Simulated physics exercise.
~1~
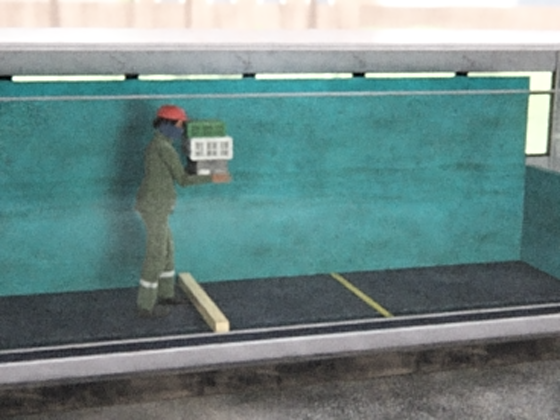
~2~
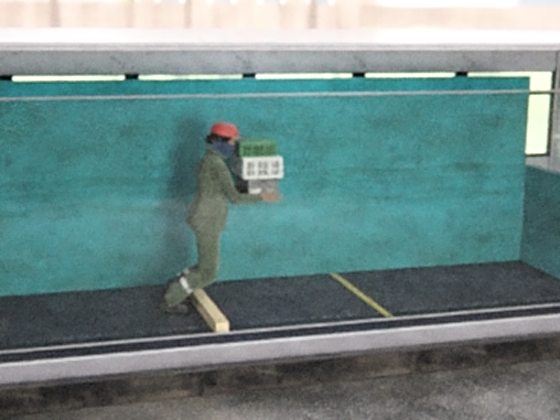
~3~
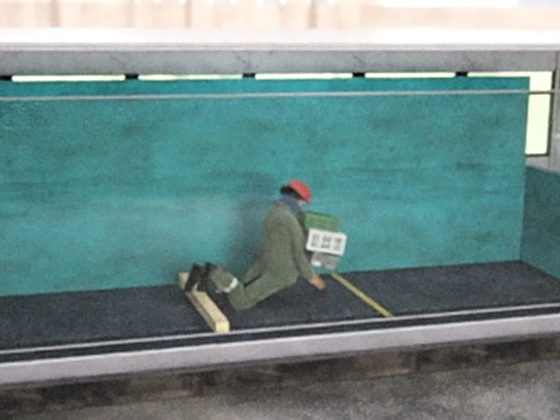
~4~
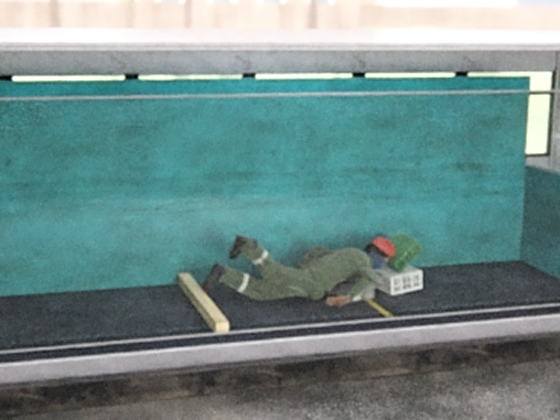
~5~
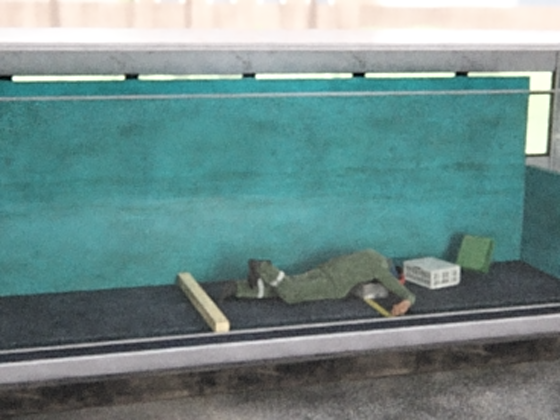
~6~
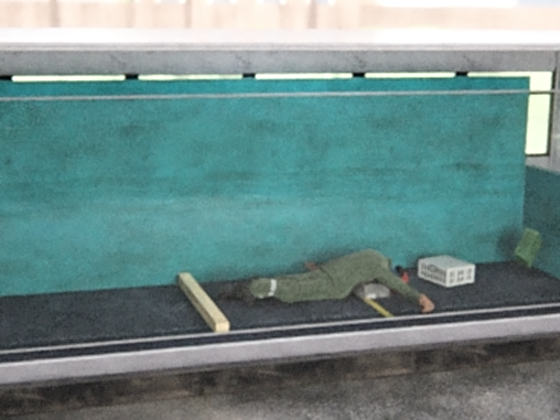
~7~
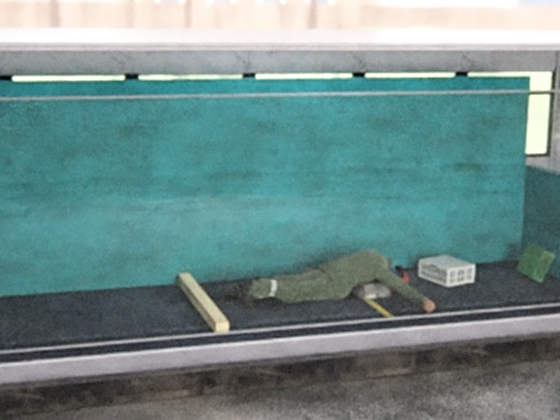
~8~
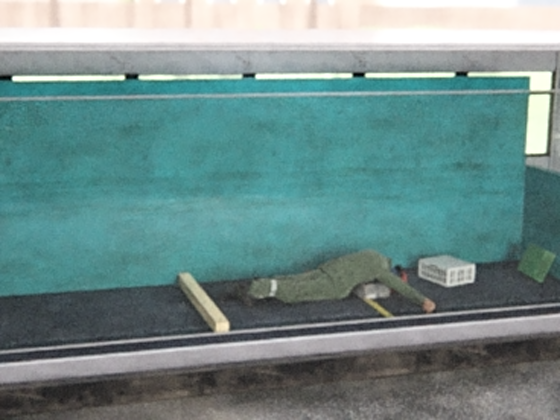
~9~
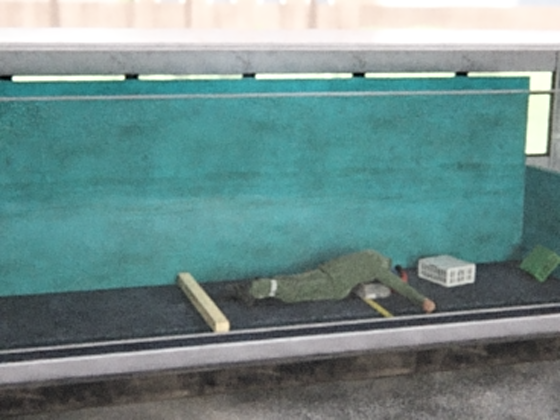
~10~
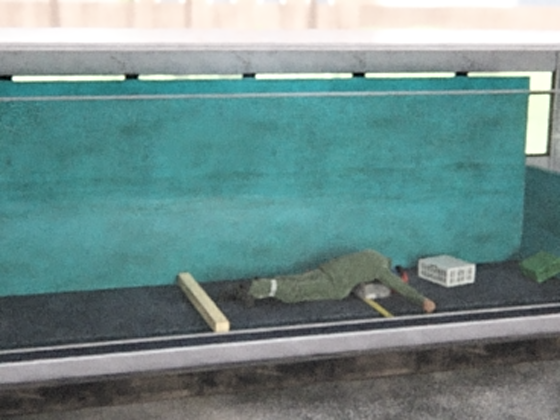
A person in a red helmet carrying stacked crates tripped over a low rail and pitched forward to the right, spilling the load. They ended face down with their head past the yellow line, the white and green crates lying farther right.
